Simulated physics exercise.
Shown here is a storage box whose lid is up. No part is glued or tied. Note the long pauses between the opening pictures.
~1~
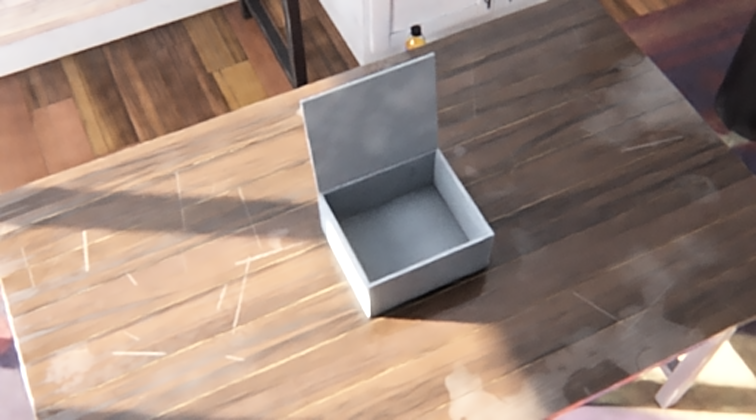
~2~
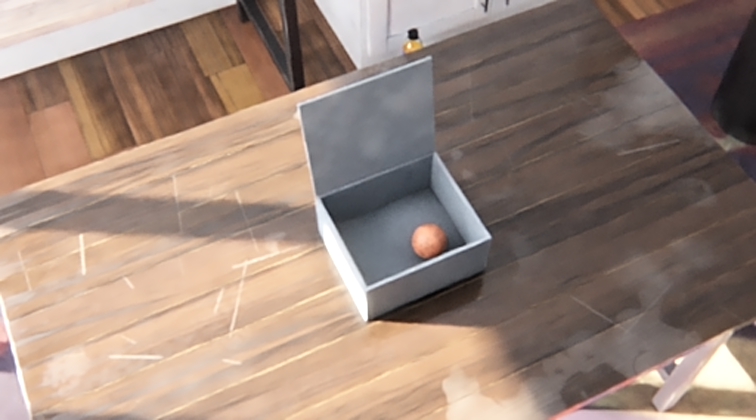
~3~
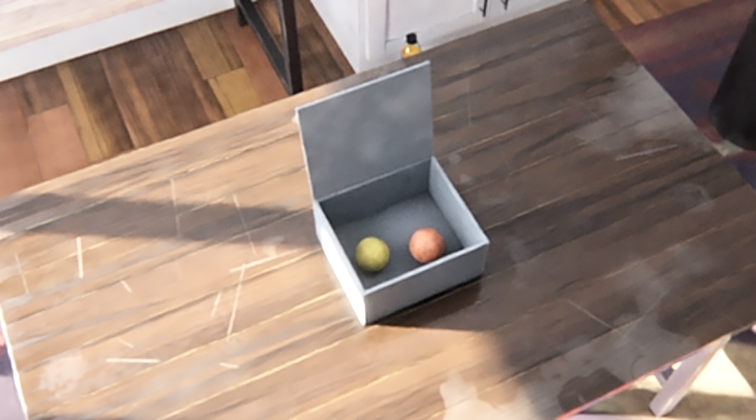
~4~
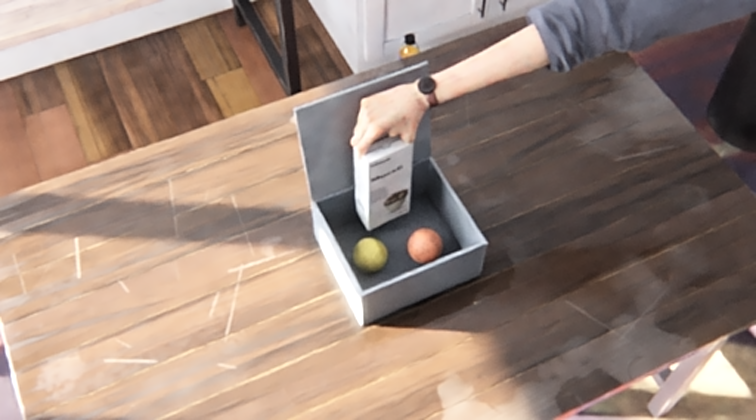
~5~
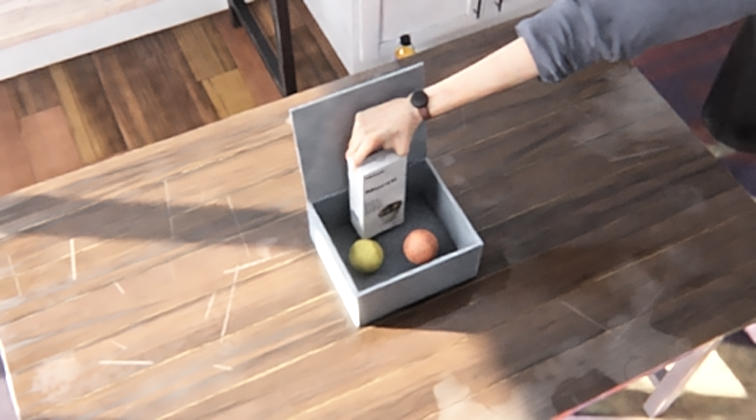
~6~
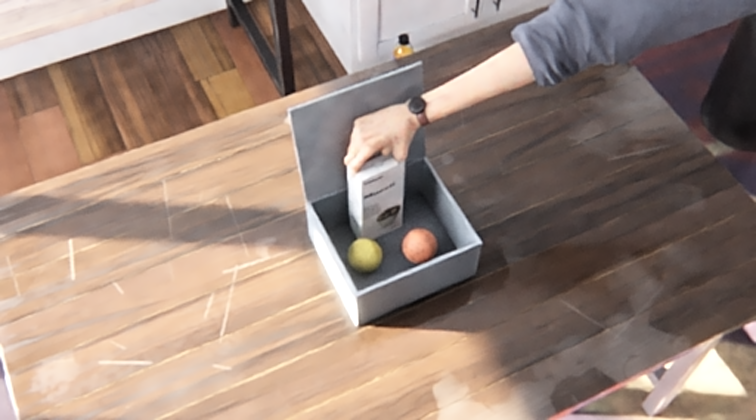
A hand lowered a white carton into the back of an open gray box on a wooden table, after an orange ball and then a yellow-green ball had appeared inside it.
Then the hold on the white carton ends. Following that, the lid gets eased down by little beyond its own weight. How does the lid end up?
The lid ends up propped open.
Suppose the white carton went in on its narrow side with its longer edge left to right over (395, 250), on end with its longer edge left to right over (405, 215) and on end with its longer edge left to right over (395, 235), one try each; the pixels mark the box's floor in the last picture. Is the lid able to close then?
The lid goes down the first time, stays up the second time and stays up the third time.
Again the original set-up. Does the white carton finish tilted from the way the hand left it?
In the end, the white carton keeps its orientation.
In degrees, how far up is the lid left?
Lid angle from rim - close to 85°.
Then, 1.10 s past the last view, lid starting down.
Then, 2.90 s past the last view, lid 84° above the rim.
Finally, lid 84° above the rim; all 3 still in place. Final places as the last picture's camera would see them, white carton near (376, 195).
